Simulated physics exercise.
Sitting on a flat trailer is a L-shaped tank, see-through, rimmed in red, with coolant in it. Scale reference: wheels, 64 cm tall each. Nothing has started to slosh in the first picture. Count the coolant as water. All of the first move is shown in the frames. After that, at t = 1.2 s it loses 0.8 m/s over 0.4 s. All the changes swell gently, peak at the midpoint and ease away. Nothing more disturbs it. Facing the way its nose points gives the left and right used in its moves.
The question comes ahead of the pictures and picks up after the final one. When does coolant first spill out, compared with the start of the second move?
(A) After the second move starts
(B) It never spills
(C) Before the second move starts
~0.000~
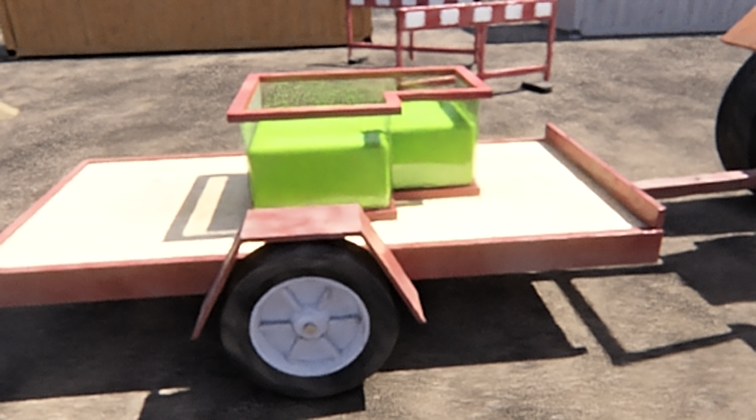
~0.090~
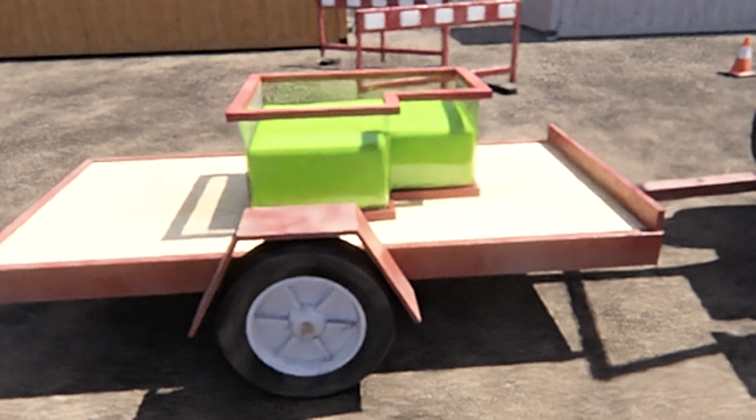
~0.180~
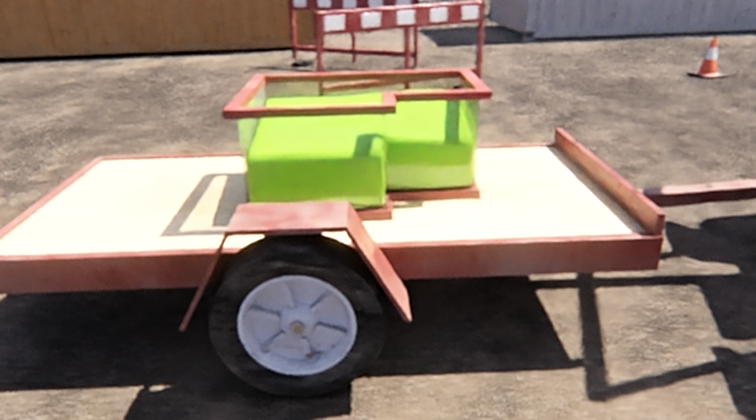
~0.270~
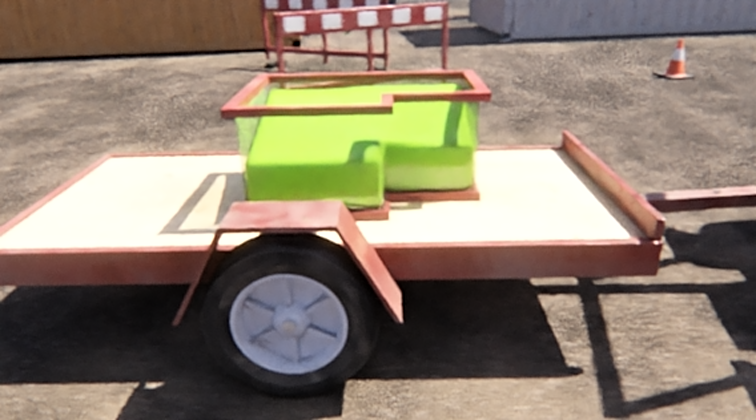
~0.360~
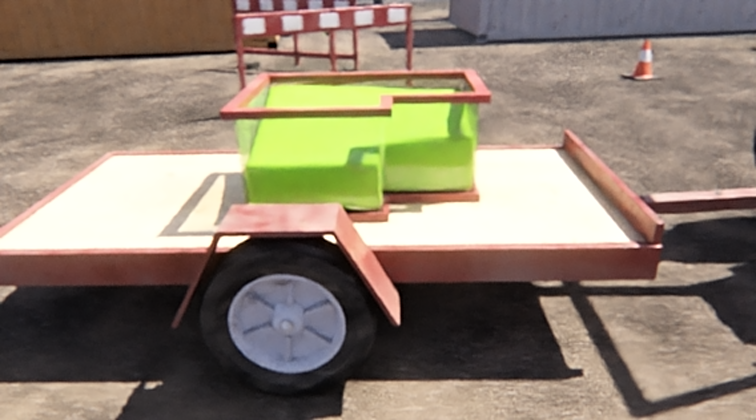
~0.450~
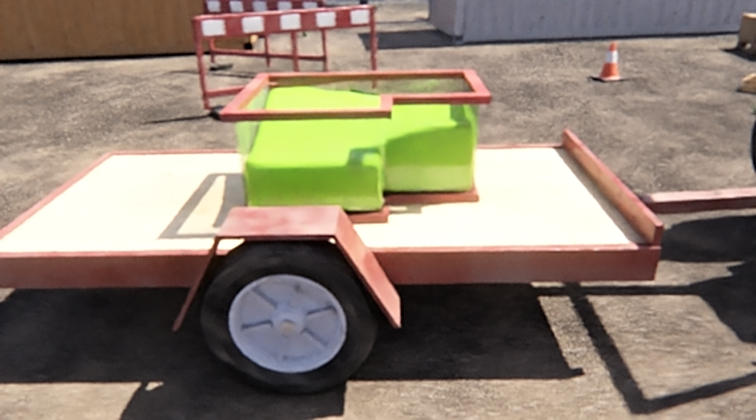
Answer: A.
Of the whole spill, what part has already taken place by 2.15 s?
Some 20 per cent by then.
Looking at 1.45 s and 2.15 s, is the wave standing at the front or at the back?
First at the forward end, then at the rear end.
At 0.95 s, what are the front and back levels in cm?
Front 30 cm, back 28 cm.
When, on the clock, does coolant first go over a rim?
That comes at some 2.5 s.
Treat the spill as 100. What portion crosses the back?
Around 70 in a hundred.
Then, 0.95 s in, it stands 28 cm high behind and 29 cm in front; all of it is still inside.
Then, 1.45 s in, it stands 28 cm high behind and 35 cm in front; all of it is still inside.
Then, 2.15 s in, it stands 37 cm high behind and 28 cm in front; all of it is still inside.
Then, 4.59 s in, 2 per cent has gone over the back; the first of it left at about 2.55 s, and the second move began at 1.2 s.
